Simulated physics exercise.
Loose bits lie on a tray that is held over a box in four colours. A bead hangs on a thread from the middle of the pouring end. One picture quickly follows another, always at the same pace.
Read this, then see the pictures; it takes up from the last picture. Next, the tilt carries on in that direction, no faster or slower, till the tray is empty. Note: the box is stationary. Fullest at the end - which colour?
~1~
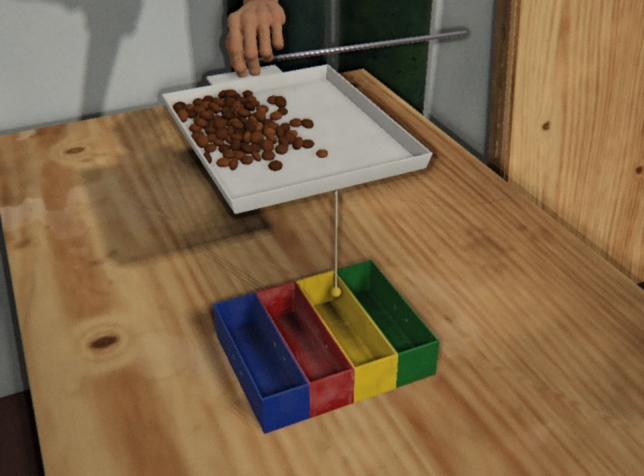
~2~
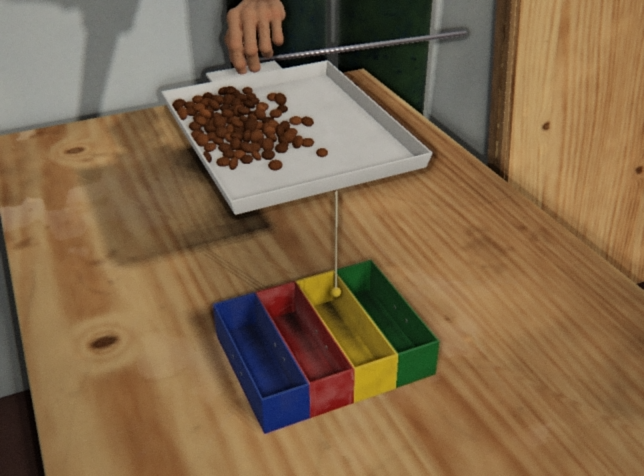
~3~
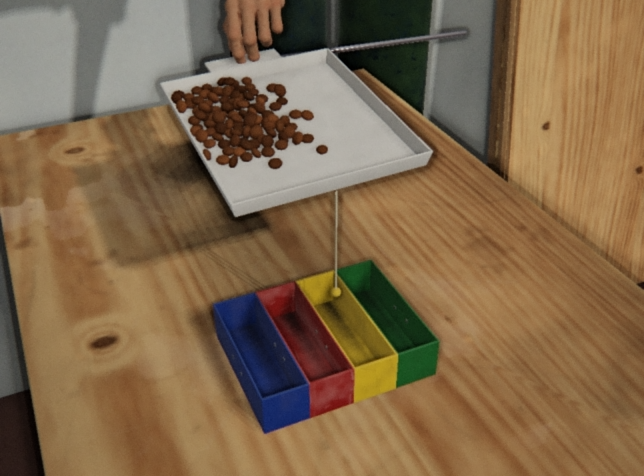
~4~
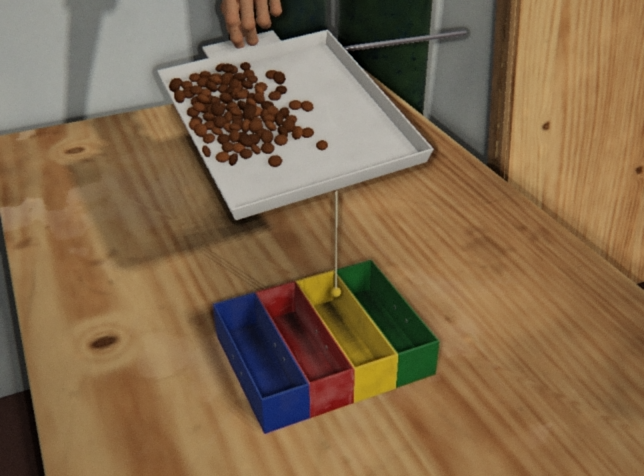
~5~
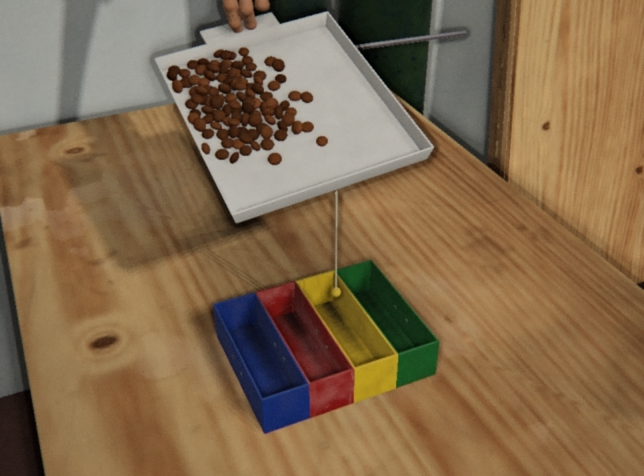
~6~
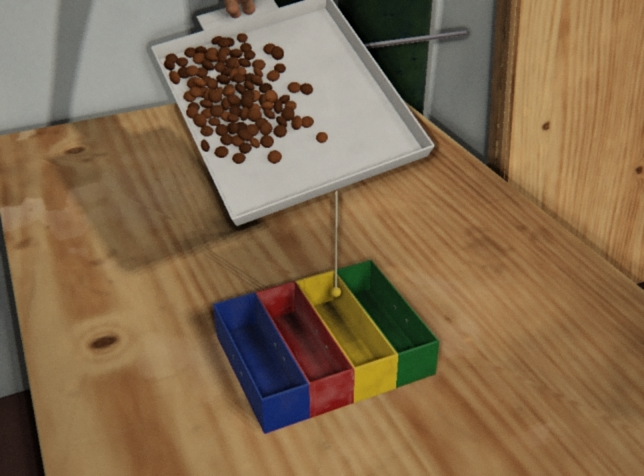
Blue cell.
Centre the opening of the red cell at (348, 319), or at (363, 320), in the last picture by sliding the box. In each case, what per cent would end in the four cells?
It comes to about 20 per cent the first time and about 10 per cent the second.
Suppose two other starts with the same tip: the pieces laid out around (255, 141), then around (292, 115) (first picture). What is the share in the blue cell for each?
It's 60 percent the first time and 40 percent the second.
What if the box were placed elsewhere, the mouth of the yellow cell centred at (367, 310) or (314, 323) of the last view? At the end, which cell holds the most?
Try 1 - that blue cell; try 2 - that red cell.
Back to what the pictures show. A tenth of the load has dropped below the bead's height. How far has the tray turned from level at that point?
The tilt then is about 70°.
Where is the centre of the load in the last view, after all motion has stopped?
Roughly at (267, 377), give or take.
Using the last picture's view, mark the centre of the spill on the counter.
Approximate centre, last frame: (204, 457).
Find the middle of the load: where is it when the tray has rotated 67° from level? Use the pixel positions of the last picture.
At about (252, 199).
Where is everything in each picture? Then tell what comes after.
In the first frame, corners of the pouring end at (234, 198) and (427, 153), level; middle of the load at (234, 123), bits of dog kibble; bead on its thread at (336, 292); blue cell at (286, 405); red cell at (332, 390); yellow cell at (375, 375); green cell at (417, 361).
In the second frame, corners of the pouring end at (234, 199) and (427, 152), level; middle of the load at (233, 121).
In the third frame, corners of the pouring end at (234, 202) and (427, 150), tipped barely, lowest at the left corner; middle of the load at (233, 115).
In the fourth frame, corners of the pouring end at (235, 206) and (428, 148), tipped a little, lowest at the left corner; middle of the load at (232, 107).
In the fifth frame, corners of the pouring end at (235, 210) and (428, 146), tipped clearly, lowest at the left corner; middle of the load at (231, 99).
In the sixth frame, corners of the pouring end at (235, 215) and (429, 144), tipped clearly, lowest at the left corner; middle of the load at (229, 92); blue cell at (286, 405); red cell at (332, 390); yellow cell at (375, 375); green cell at (417, 361).
Soon after the last picture, tray tipped steeply; most on the tray; a stray few in the blue cell; about a quarter falling or outside the box.
A little later, tray tipped past a quarter turn; a stray few on the tray; about half in the blue cell; about a quarter in the red cell; a stray few in the yellow cell; about a third falling or outside the box.
Later still, tray tipped past a quarter turn; about half in the blue cell; about a quarter in the red cell; a stray few in the yellow cell; about a quarter falling or outside the box.
At rest, tray tipped past a quarter turn; about half in the blue cell; about a quarter in the red cell; a stray few in the yellow cell; none in the green cell; about a quarter outside the box.
